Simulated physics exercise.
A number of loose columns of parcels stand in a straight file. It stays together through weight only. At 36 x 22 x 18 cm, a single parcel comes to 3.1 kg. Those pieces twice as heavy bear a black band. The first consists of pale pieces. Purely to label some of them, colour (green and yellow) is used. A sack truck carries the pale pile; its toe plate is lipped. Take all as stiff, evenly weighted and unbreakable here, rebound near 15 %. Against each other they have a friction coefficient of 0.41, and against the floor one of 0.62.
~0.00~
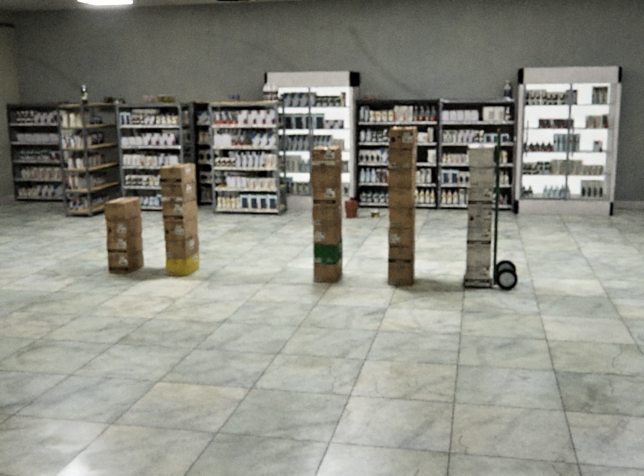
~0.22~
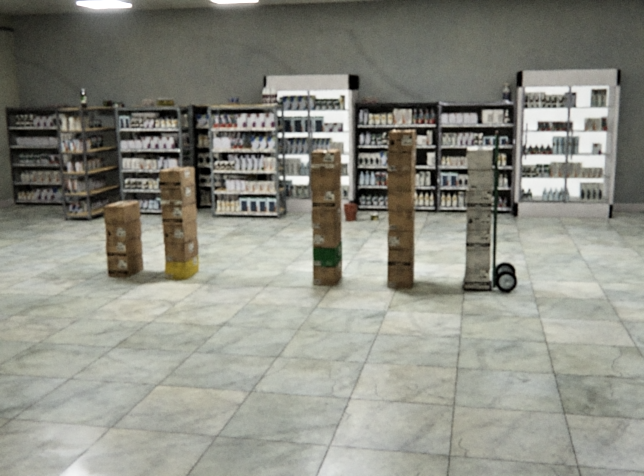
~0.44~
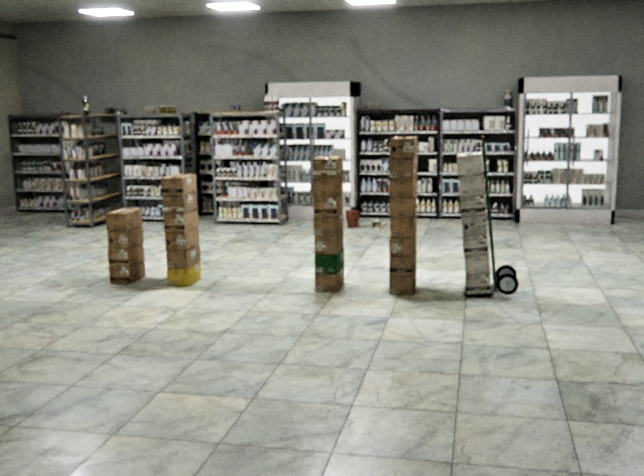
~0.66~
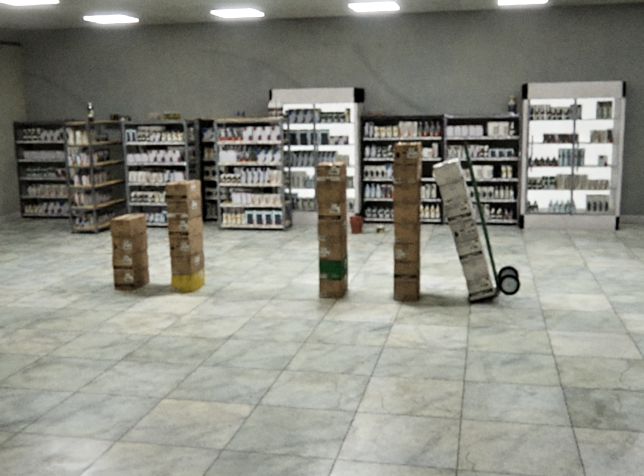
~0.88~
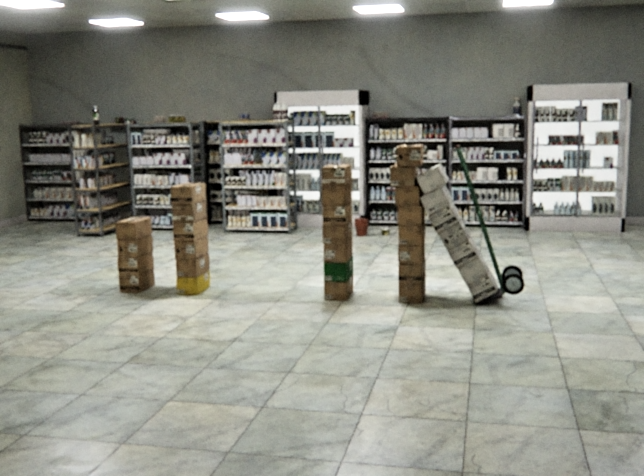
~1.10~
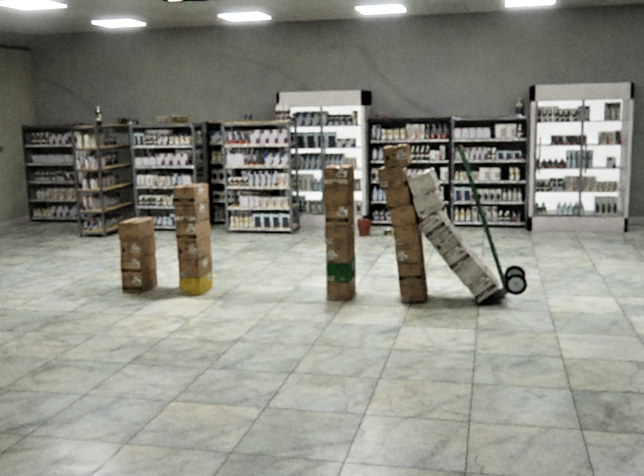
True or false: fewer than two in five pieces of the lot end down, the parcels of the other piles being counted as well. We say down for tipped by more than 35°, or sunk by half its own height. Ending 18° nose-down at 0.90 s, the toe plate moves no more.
False.
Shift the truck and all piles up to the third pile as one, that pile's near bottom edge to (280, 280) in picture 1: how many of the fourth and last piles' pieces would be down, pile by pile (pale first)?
Fourth 5, last 4.
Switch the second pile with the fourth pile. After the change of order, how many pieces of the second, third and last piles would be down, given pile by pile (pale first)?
After the swap, the second pile would have 6 down, the third 7 and the last 0.
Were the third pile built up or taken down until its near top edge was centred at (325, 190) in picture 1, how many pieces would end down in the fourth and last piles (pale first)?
Down by pile: Fourth 0, last 0.
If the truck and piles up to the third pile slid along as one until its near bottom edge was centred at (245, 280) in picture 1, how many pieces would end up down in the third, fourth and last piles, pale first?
The tally would be third 6, then fourth 5, then last 3.
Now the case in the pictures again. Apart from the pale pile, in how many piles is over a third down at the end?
The total is 4.
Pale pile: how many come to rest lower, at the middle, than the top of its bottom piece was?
The number is 3.
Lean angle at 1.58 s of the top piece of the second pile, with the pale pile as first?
That piece is at some 20°.
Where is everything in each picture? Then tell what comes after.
In the first frame (pixels give the middle of a visible side; the camera pans a little), truck frame (498, 163) 0° forward; green parcel (325, 255); yellow parcel (176, 267); none of the others has stirred.
The second frame shows truck frame (497, 166) 0° forward; yellow parcel (175, 271).
The third frame shows truck frame (486, 170) 6° forward, top of the pale pile leaning 5°; yellow parcel (177, 278); none of the others has stirred.
The fourth frame shows truck frame (472, 175) 14° forward, top of the pale pile leaning 16°; green parcel (330, 270); none of the others has stirred.
The fifth frame shows truck frame (467, 177) 18° forward, top of the pale pile leaning 25°; green parcel (335, 273); movement in 3 of them.
The sixth frame shows truck frame (469, 177) 18° forward, top of the pale pile leaning 21°; green parcel (338, 273); yellow parcel (189, 287); steepest lean 6°, the parcel at (391, 177); movement in 8 of them.
After 1.58 s, 7 of the pale pile down; 7 of the 25 other parcels down.
After 2.14 s, 7 of the pale pile down; 15 of the 25 other parcels down; green parcel 55° from how it stood, 13 cm lower.
In the end (3.9 s), 7 of the pale pile down; 23 of the 25 other parcels down; green parcel on its side; yellow parcel 31 mm from its place. That is 92 per cent. From the last view, middles, green parcel near (298, 284), yellow parcel near (193, 282).
